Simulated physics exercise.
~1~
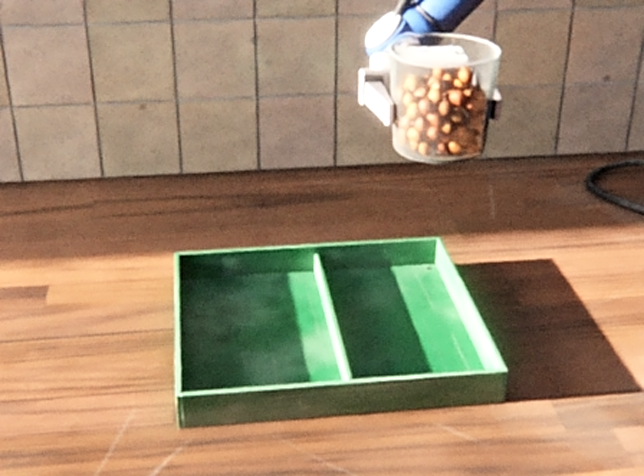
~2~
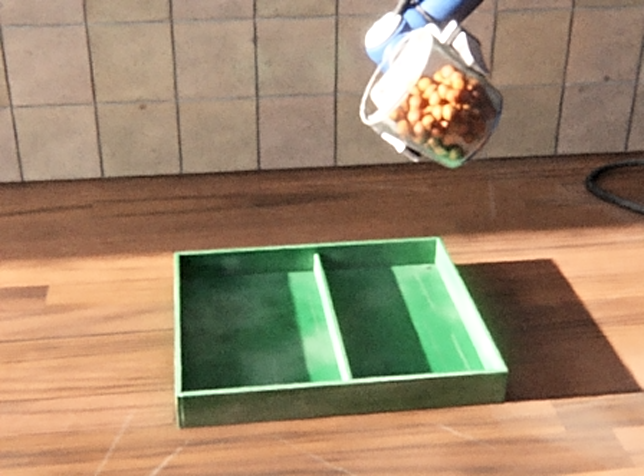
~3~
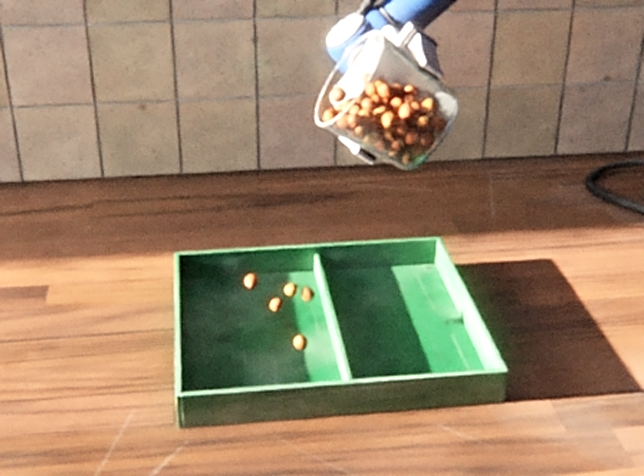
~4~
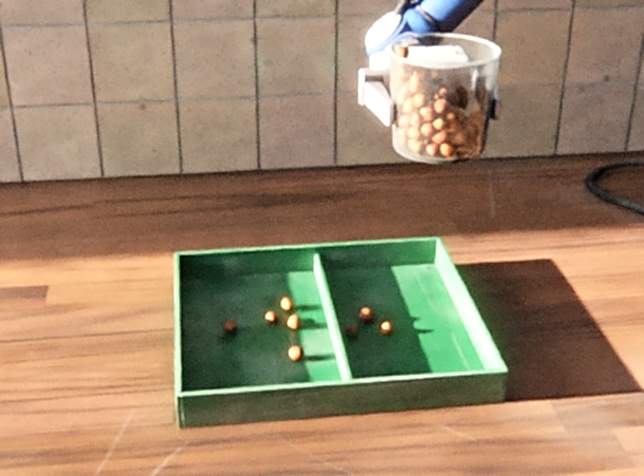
Over a green divided tray, a robot tips a clear beaker, spills few hazelnuts, and rights it.
